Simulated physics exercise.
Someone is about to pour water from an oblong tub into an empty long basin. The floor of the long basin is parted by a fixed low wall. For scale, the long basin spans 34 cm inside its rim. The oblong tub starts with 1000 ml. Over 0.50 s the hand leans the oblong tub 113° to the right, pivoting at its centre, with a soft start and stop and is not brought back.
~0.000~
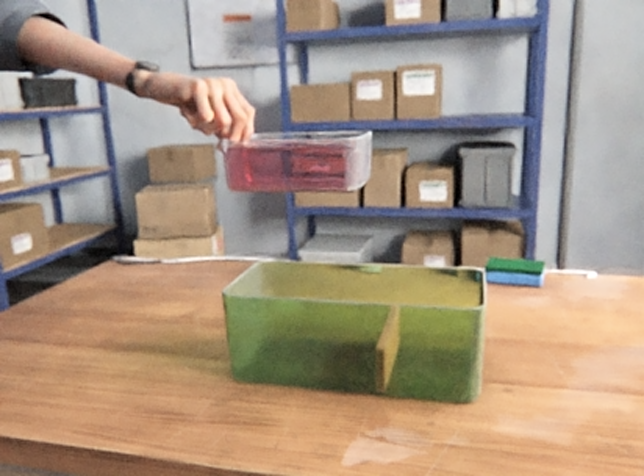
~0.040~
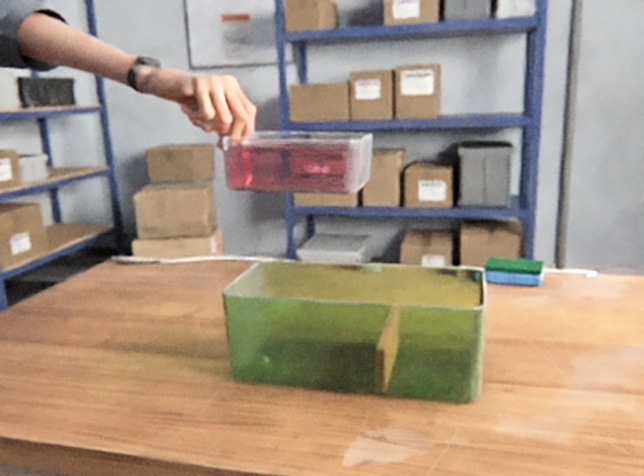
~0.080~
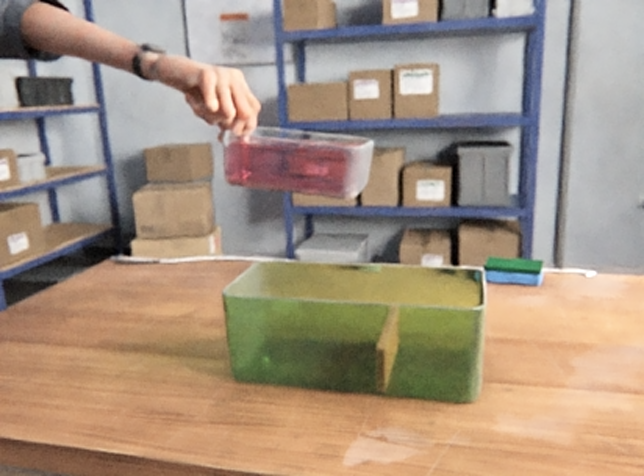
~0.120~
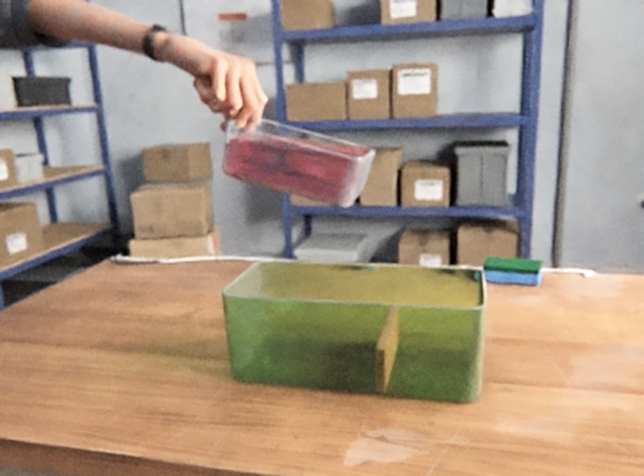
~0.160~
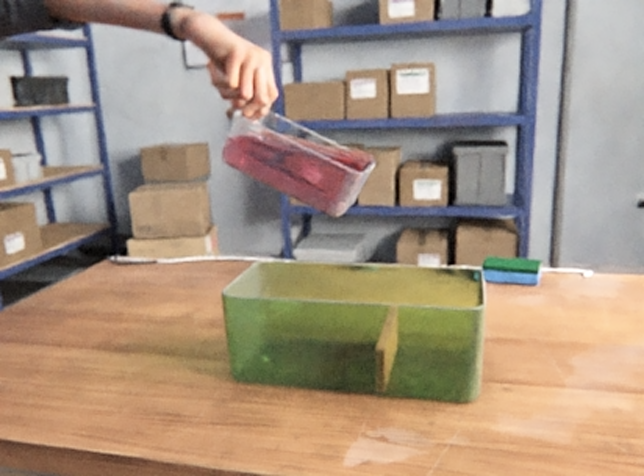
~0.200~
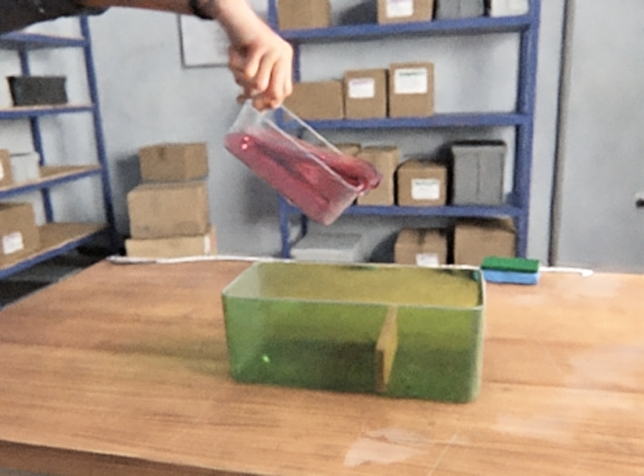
In this clip, a hand holds a clear tub of red liquid above a green, see-through basin on a wooden table, then tilts it steadily to the right as the liquid shifts toward the lowered end and reaches the rim.
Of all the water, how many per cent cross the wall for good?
About 57 per cent.
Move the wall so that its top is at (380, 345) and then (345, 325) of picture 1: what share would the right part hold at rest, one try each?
In turn about 45 and 80 per cent.
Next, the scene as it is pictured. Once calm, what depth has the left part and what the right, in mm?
Left about 10 mm, right about 34 mm.
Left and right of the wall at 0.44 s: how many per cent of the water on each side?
Near 6 on the left, 46 on the right.
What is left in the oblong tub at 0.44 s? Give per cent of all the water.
Near 10 in a hundred.
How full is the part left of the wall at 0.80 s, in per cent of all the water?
Some 28 per cent.
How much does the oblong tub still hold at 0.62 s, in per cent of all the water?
Near 2 in a hundred.
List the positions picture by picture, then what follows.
In the first frame, it leans 0°; its right rim is at (365, 137); the water meets the walls at (239, 145) and (365, 143); the long basin's rim runs from (241, 277) to (484, 289); the wall's top is at (388, 327).
In the second frame, it leans 2°; its right rim is at (366, 139); the water meets the walls at (240, 144) and (365, 144).
In the third frame, it leans 7°; its right rim is at (367, 145); the water meets the walls at (240, 141) and (367, 148).
In the fourth frame, it leans 15°; its right rim is at (369, 156); the water meets the walls at (242, 137) and (368, 152).
In the fifth frame, it leans 26°; its right rim is at (368, 170); the water meets the walls at (242, 135) and (361, 161); 4 per cent is over the edge.
In the sixth frame, it leans 39°; its right rim is at (364, 186); the water meets the walls at (240, 131) and (346, 163); 10 per cent is over the edge.
After 0.44 s the tilt is 109° and 10 per cent is still to pour, 6 is left of the wall and 46 right of it.
After 0.62 s the tilt is 113° and 2 per cent is still to pour, 19 is left of the wall and 46 right of it.
After 0.80 s the tilt is 113° and 0 per cent is still to pour, 28 is left of the wall and 44 right of it.
After 1.00 s the tilt is 113° and 0 per cent is still to pour, 33 is left of the wall and 57 right of it.
In the end 33 per cent lies left of the wall, 57 right of it and 10 outside.
